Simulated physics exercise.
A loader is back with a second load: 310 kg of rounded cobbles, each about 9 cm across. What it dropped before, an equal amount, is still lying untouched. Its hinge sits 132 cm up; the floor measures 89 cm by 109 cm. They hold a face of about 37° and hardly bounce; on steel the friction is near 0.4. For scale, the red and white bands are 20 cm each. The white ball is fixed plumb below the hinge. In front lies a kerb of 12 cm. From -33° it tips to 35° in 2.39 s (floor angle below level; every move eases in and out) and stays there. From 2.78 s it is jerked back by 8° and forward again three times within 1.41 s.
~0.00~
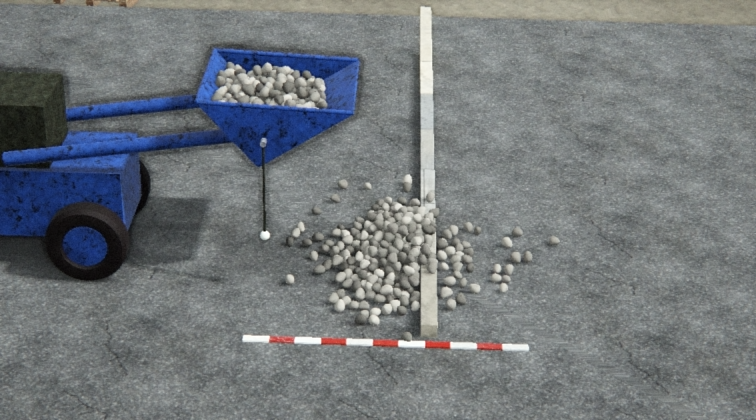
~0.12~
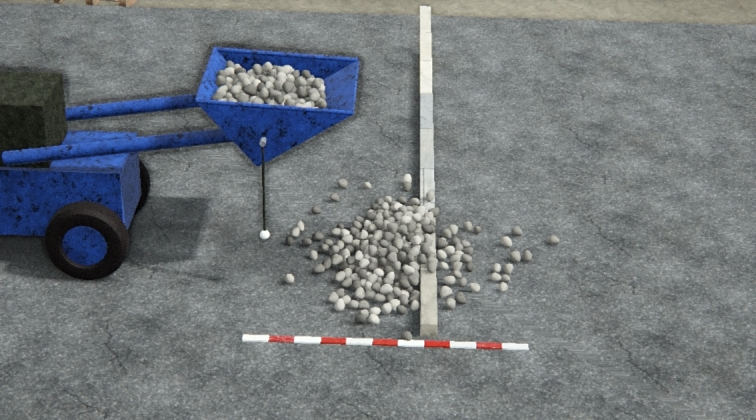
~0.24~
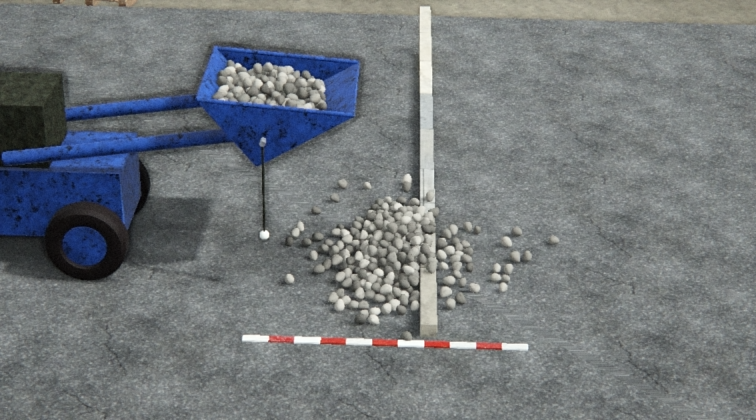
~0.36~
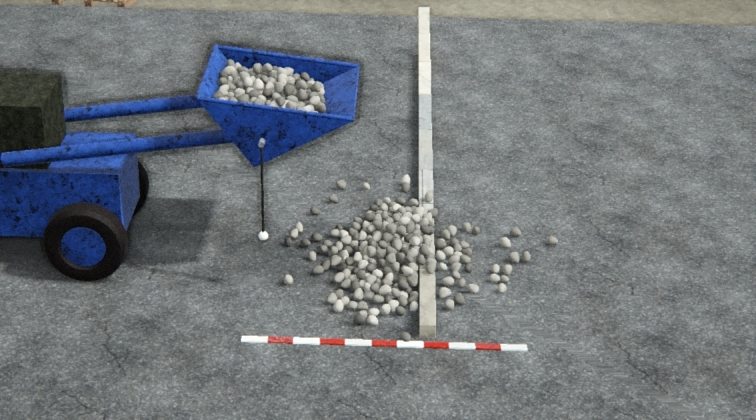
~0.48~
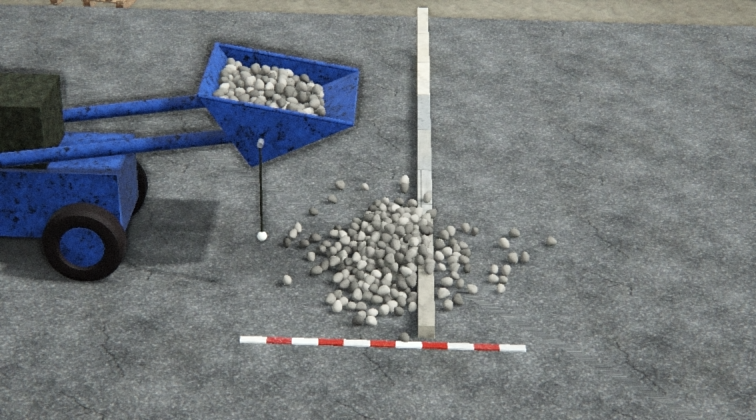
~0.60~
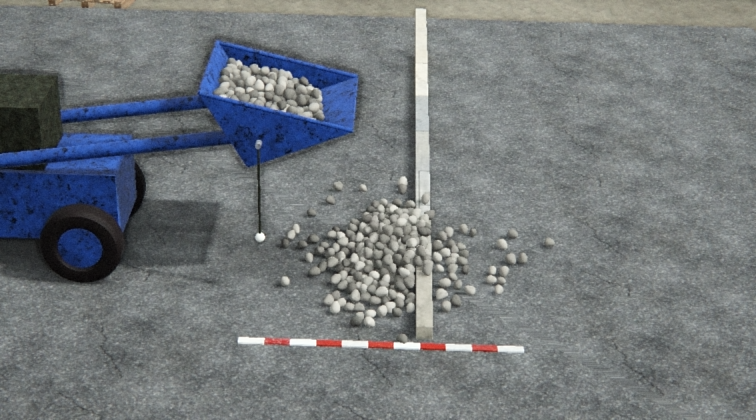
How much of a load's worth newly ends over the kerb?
Roughly 7 per cent of a load more.
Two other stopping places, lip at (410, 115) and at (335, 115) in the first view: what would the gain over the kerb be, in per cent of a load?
First some 80, then 0 per cent.
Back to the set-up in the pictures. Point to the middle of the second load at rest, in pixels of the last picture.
Near (372, 240).
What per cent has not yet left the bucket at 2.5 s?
Roughly 25 per cent is still inside.
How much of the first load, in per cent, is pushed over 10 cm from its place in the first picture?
About 10 per cent.
After 1.8 s the floor is at 24°; in per cent of one load, 96 in the bucket, 93 on this side of the kerb, 10 over the kerb; the foremost stones are at (513, 260).
After 2.5 s the floor is at 35°; in per cent of one load, 26 in the bucket, 163 on this side of the kerb, 11 over the kerb; the foremost stones are at (513, 260).
After 4.6 s the floor is at 35°; in per cent of one load, 0 in the bucket, 182 on this side of the kerb, 18 over the kerb; the foremost stones are at (532, 245).
After 7.3 s the floor is at 35°; in per cent of one load, 0 in the bucket, 182 on this side of the kerb, 18 over the kerb; the foremost stones are at (532, 245). Net gain over the kerb, 7.
